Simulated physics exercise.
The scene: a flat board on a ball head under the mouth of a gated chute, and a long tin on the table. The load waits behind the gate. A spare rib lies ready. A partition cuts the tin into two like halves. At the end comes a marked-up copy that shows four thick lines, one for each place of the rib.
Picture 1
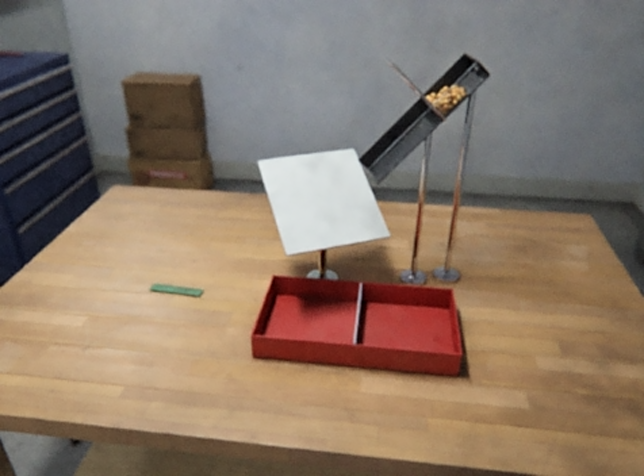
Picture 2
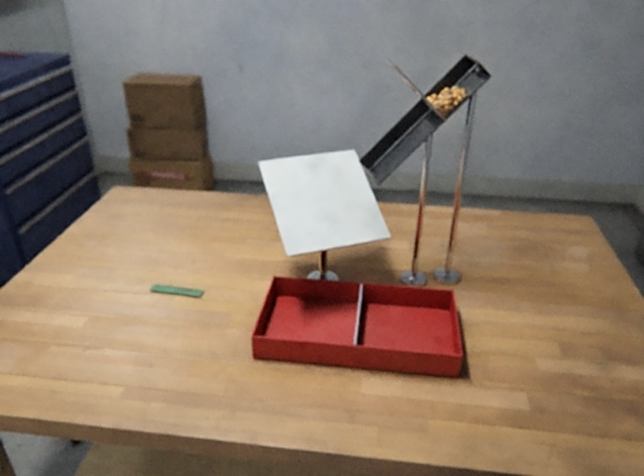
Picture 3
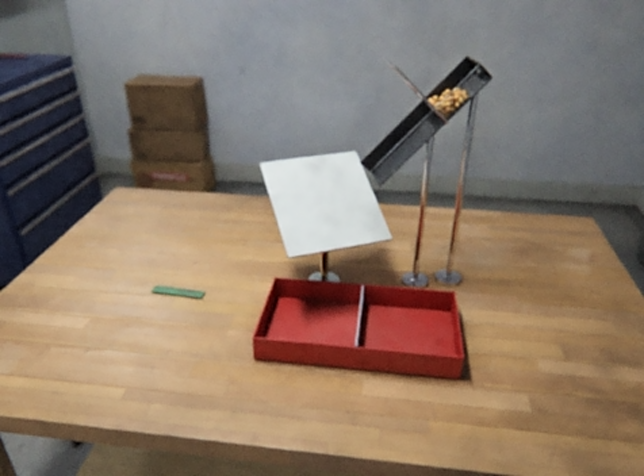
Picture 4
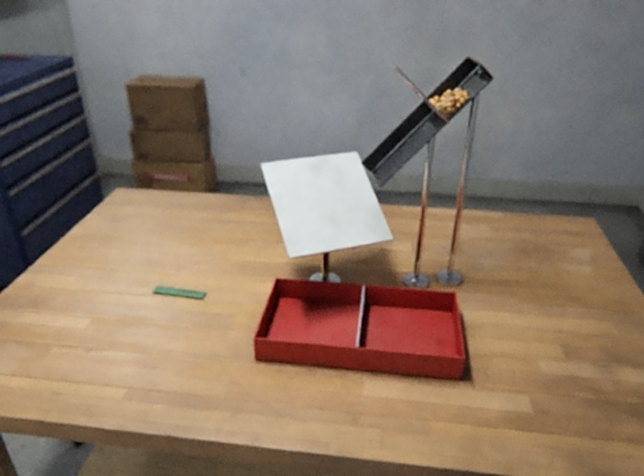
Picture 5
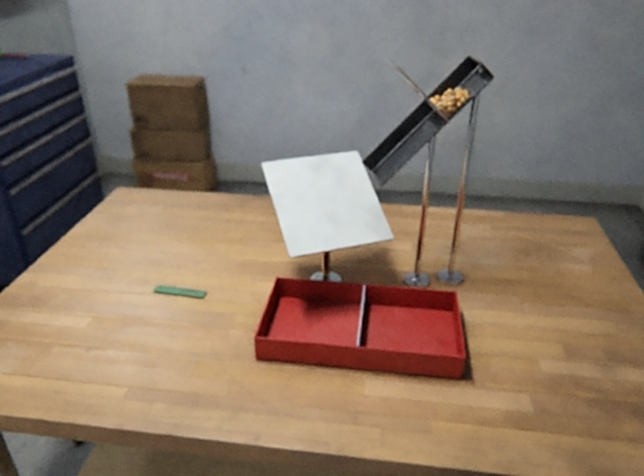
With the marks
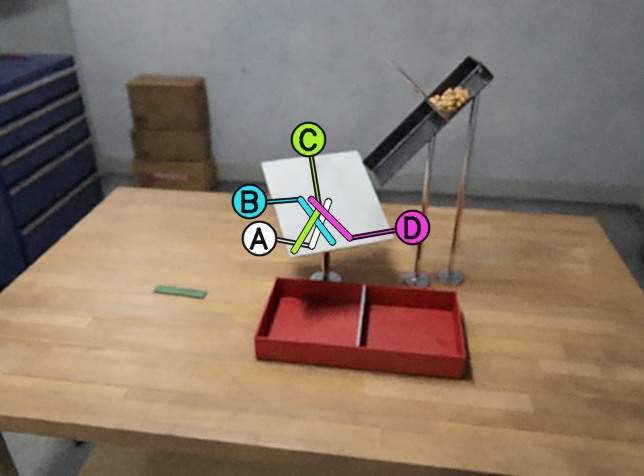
To begin with, round wooden beads sit behind a gate in a sloping dark chute, above a tilted pale board and a red tin split by a partition, with a green strip lying to the left. The view shifts very slightly, while the beads, board and tin all stay in place.
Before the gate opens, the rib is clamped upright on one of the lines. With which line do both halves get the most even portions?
It is B.
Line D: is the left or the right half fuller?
More lands on the right.
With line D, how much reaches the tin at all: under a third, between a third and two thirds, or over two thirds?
Over two thirds.
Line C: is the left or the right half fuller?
The left half.
On the marked copy, line A from (328, 201) to (311, 246); line B from (300, 199) to (332, 242); line C from (319, 208) to (294, 250); line D from (311, 199) to (350, 238).
Choosing A, of what is caught, most in the left half, about a quarter in the right.
Choosing B, of what is caught, about half in the left half, about half in the right.
Choosing C, of what is caught, most in the left half, a small part in the right.
Choosing D, of what is caught, a small part in the left half, nearly all in the right.
